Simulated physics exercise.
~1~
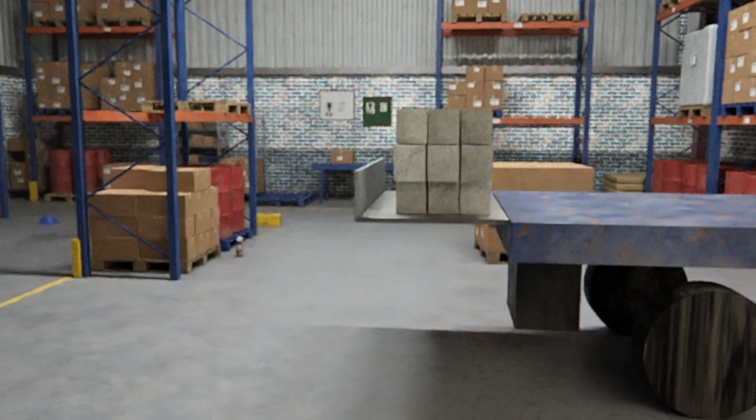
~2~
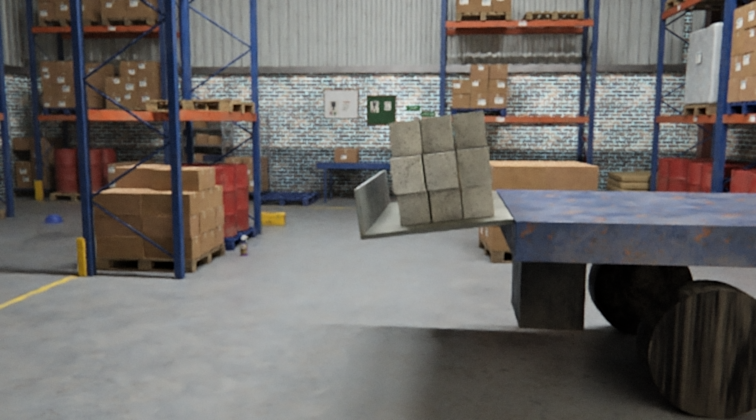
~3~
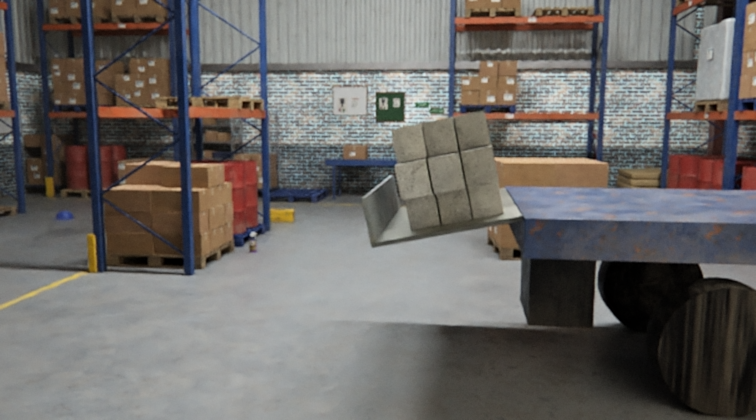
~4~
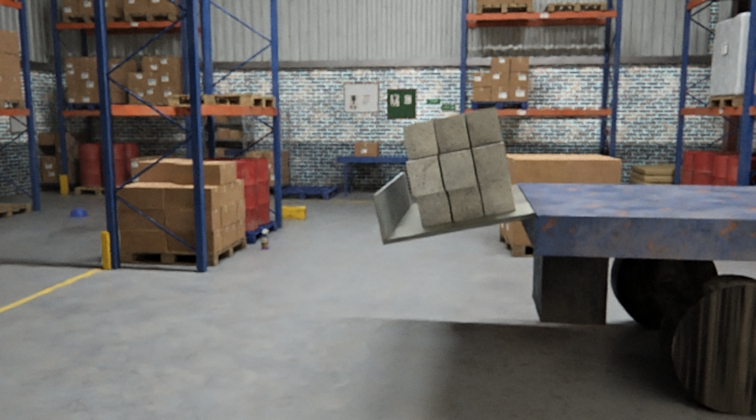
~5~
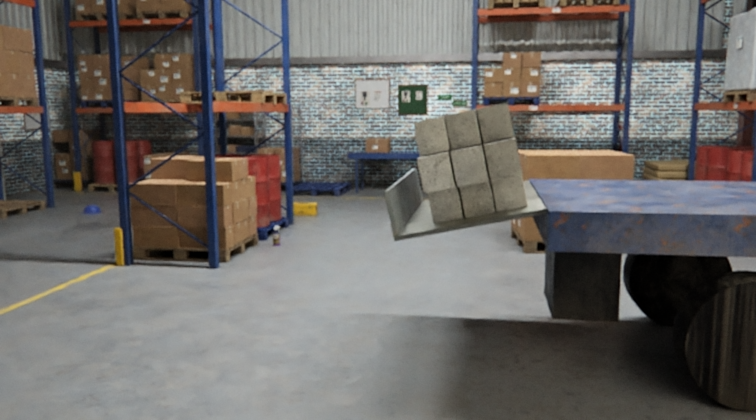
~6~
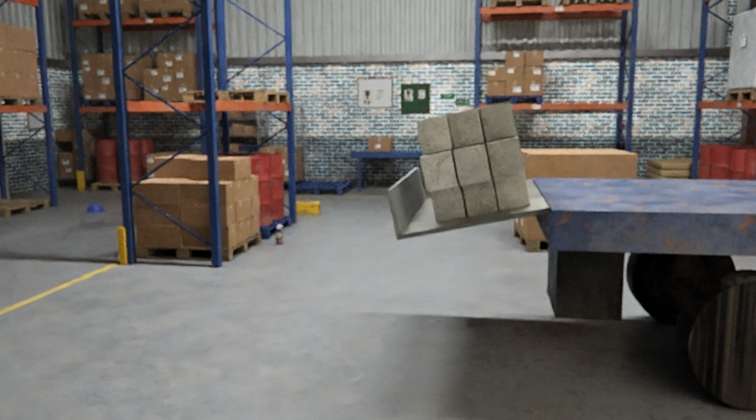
A stack of grey concrete blocks sits unwrapped on a pale flap at the left end of a blue, rust-marked flat-bed, seen from the side in a warehouse. Blue and orange racks of brown boxes stand behind it, with red drums to the left and a white and blue brick wall beyond. The flap starts level, then droops down to the left toward its raised lip. The blocks lean with it, their rows shifting slightly out of line. As the view pans slightly left, the flap stops at a gentle slant, and the stack stays together on it.
